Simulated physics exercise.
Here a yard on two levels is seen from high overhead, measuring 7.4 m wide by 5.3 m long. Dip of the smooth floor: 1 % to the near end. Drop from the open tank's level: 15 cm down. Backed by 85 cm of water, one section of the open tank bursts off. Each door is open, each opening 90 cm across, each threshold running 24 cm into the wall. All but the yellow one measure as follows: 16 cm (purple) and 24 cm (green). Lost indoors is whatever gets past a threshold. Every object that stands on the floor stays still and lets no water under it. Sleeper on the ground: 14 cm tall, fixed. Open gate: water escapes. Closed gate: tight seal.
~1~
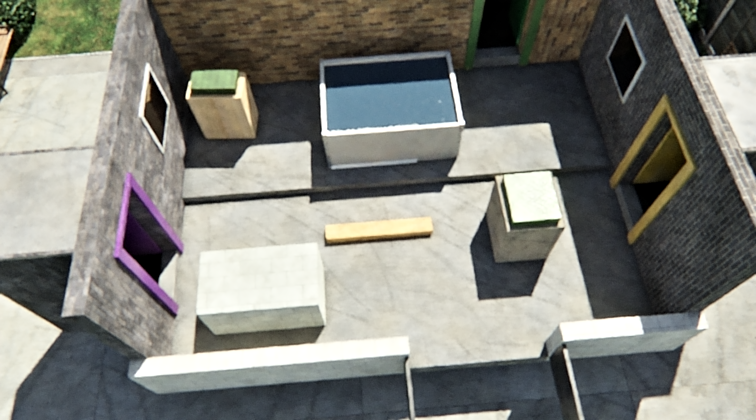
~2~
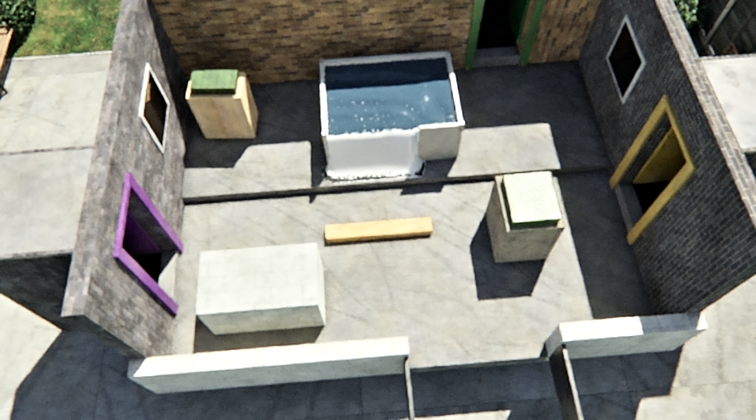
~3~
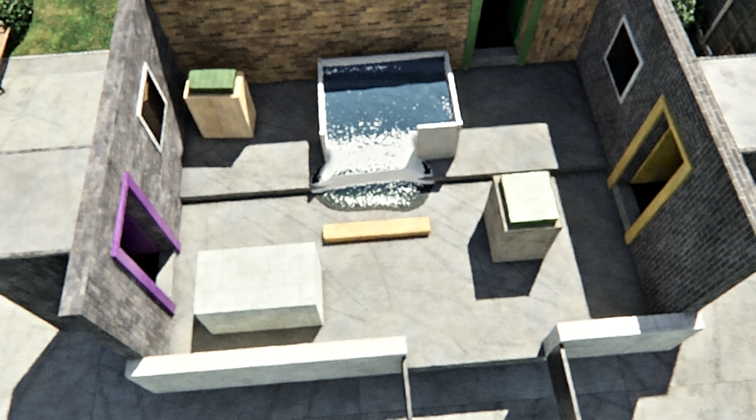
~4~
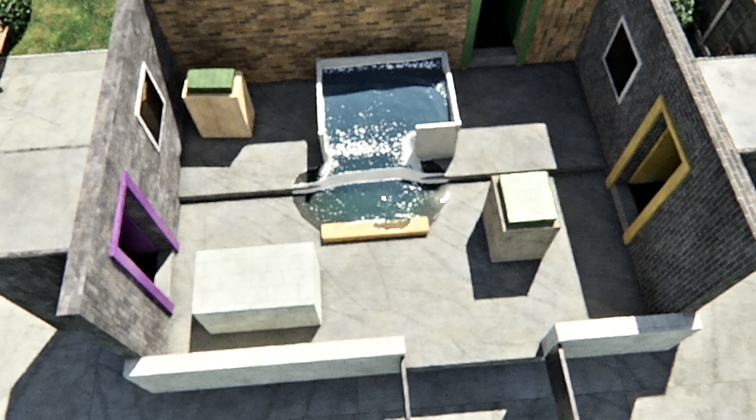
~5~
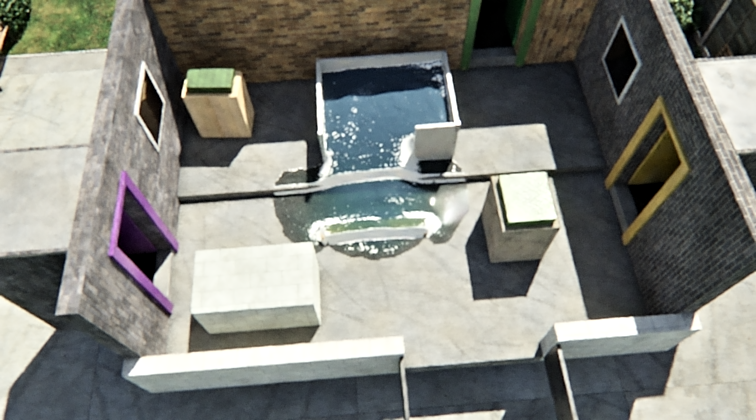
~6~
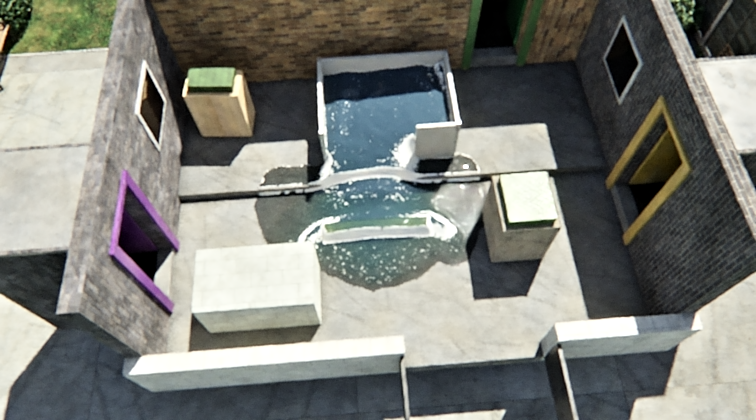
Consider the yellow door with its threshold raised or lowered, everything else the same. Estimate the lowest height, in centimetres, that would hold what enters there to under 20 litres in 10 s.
I would say about 8 cm.
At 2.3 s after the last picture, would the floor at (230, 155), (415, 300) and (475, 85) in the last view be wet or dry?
In turn: Wet, under water, still dry.
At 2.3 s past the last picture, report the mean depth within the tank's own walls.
Around 20 cm on average.
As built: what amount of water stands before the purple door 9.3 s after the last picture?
Depth: Near 10.5 cm.
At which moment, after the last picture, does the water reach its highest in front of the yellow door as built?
7.5 s.
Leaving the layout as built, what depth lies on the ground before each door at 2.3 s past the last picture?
Purple door 22 cm, green door 0 cm, yellow door 0 cm.
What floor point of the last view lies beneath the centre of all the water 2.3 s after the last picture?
My guess is close to (349, 224).
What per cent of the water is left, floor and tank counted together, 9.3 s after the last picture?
Remaining share: Around 60 %.
Then, 0.7 s after the last picture water covers 35 % of the floor, deepest (52 cm) near (372, 224); it has not reached the yellow door.
Then, 2.3 s after the last picture water covers 55 % of the floor, deepest (30 cm) near (182, 201); it has not reached the yellow door.
Then, 9.3 s after the last picture water covers 65 % of the floor, deepest (15 cm) near (166, 370); 8 cm at the yellow door, 0 litres in over its 21 cm threshold.
At the yellow door as built, the water peaked near 11 cm, 7.3 s after the last picture.
Run again over the same 10 s with other heights there, 30 litres in over 7 cm, 7 litres over 9.5 cm. The limit of 20 litres is kept from about 8 cm up.
